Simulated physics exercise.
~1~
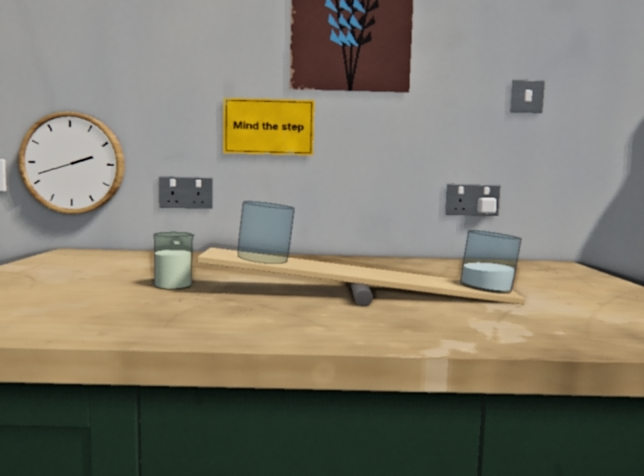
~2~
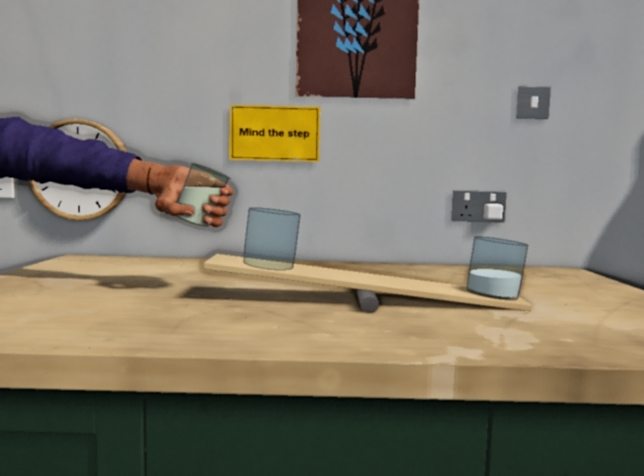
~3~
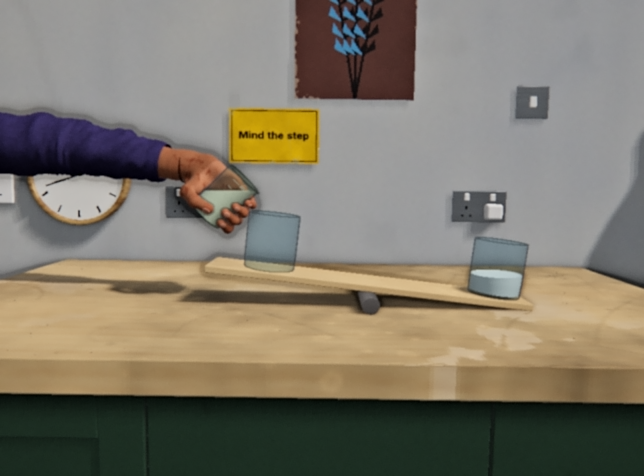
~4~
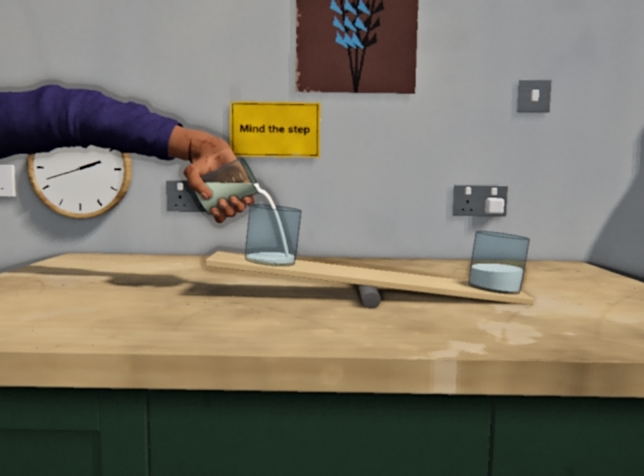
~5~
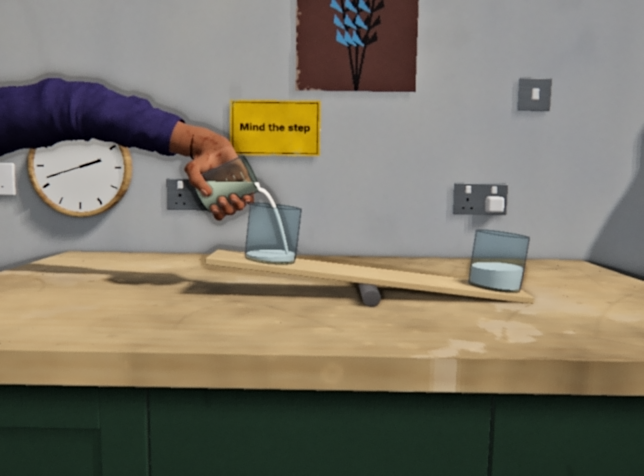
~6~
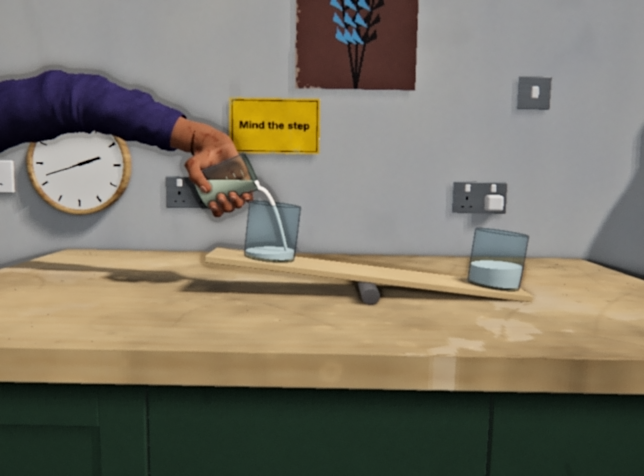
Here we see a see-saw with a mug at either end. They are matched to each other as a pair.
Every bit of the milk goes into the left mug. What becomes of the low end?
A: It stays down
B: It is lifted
The answer is A.
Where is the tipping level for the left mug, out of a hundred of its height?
Around 50 per cent of its height.
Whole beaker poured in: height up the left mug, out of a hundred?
I make it 35 per cent.
Next, the left mug is about a quarter full; the board leans as before.
After that, the left mug is about a third full; the board leans as before.
Finally, the left mug is about a third full; the board leans as before.
